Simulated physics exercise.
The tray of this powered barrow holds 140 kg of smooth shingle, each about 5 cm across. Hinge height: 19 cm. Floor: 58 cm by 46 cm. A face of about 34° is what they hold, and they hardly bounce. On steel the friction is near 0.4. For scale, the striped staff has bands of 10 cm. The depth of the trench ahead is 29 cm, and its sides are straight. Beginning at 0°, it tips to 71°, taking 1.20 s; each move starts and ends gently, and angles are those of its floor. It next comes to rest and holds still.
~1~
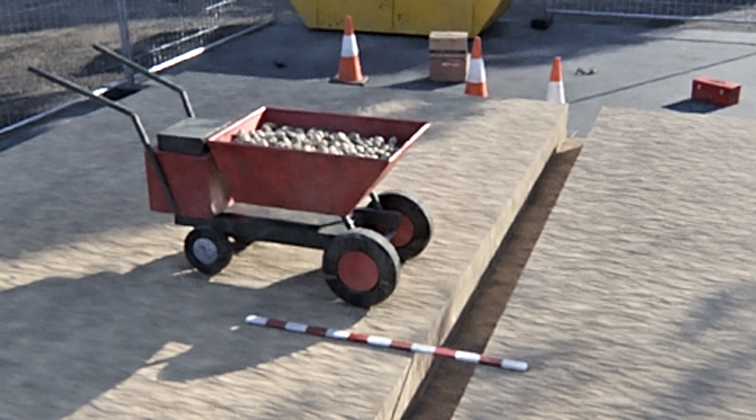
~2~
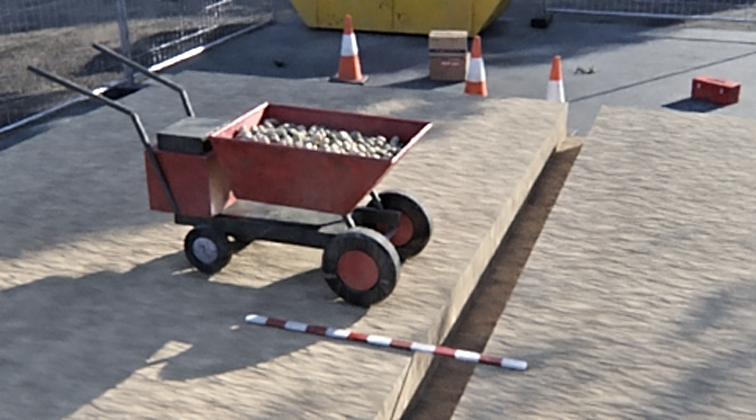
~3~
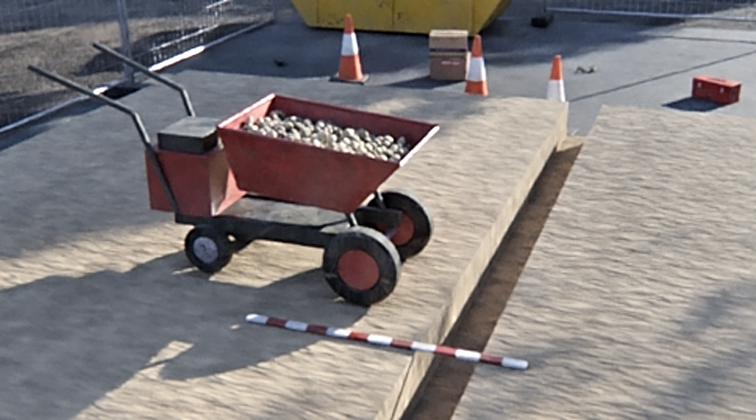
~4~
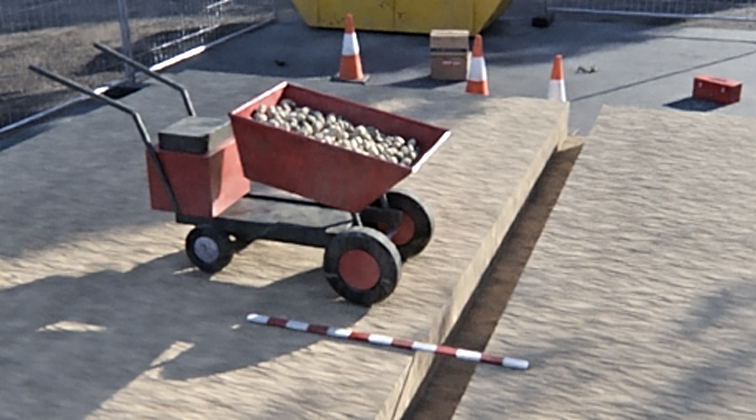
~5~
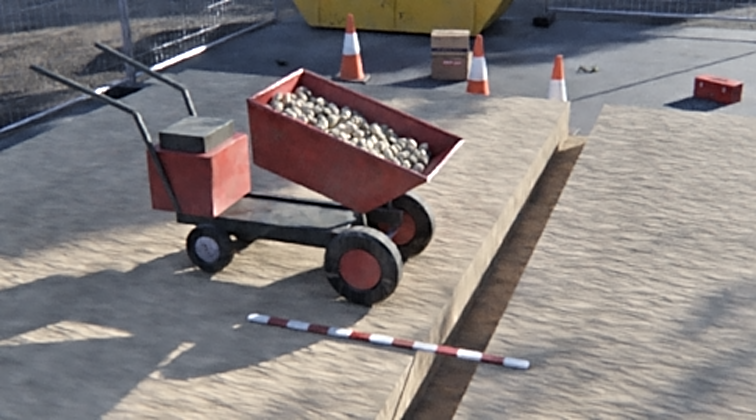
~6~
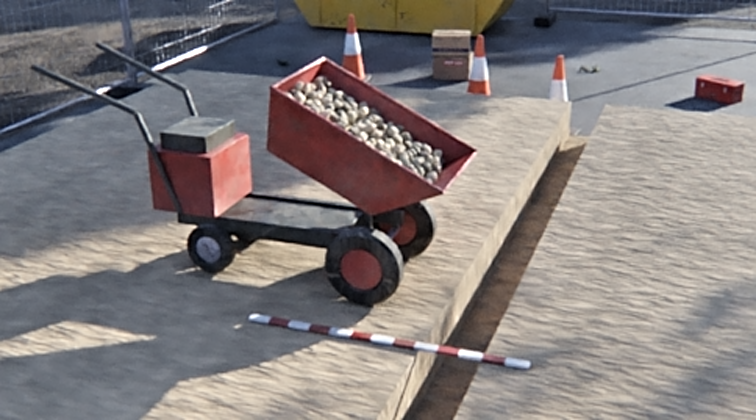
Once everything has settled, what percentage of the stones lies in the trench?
I would say 21 percent.
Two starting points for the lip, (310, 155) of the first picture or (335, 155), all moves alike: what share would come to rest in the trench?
90 % and 85 %.
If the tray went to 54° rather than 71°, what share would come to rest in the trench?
Roughly 20%.
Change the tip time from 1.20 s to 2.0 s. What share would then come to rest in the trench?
I'd put it at some 30 in a hundred.
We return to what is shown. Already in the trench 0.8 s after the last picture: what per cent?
About 0 per cent by then.
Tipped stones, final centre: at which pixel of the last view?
Middle at around (568, 302), I'd say.
Then, 0.4 s after the last picture the floor is at 60°, 100 % in the tray; the foremost stones are at (497, 227).
Then, 0.8 s after the last picture the floor is at 71°, 49 % in the tray, 2 % in the trench, 49 % past the trench; the foremost stones are at (633, 303).
Then, 1.1 s after the last picture the floor is at 71°, 17 % in the tray, 5 % in the trench, 78 % past the trench; the foremost stones are at (754, 330).
Then, 3.1 s after the last picture the floor is at 71°, 0 % in the tray, 21 % in the trench, 79 % past the trench; the foremost stones are past the picture's edge.
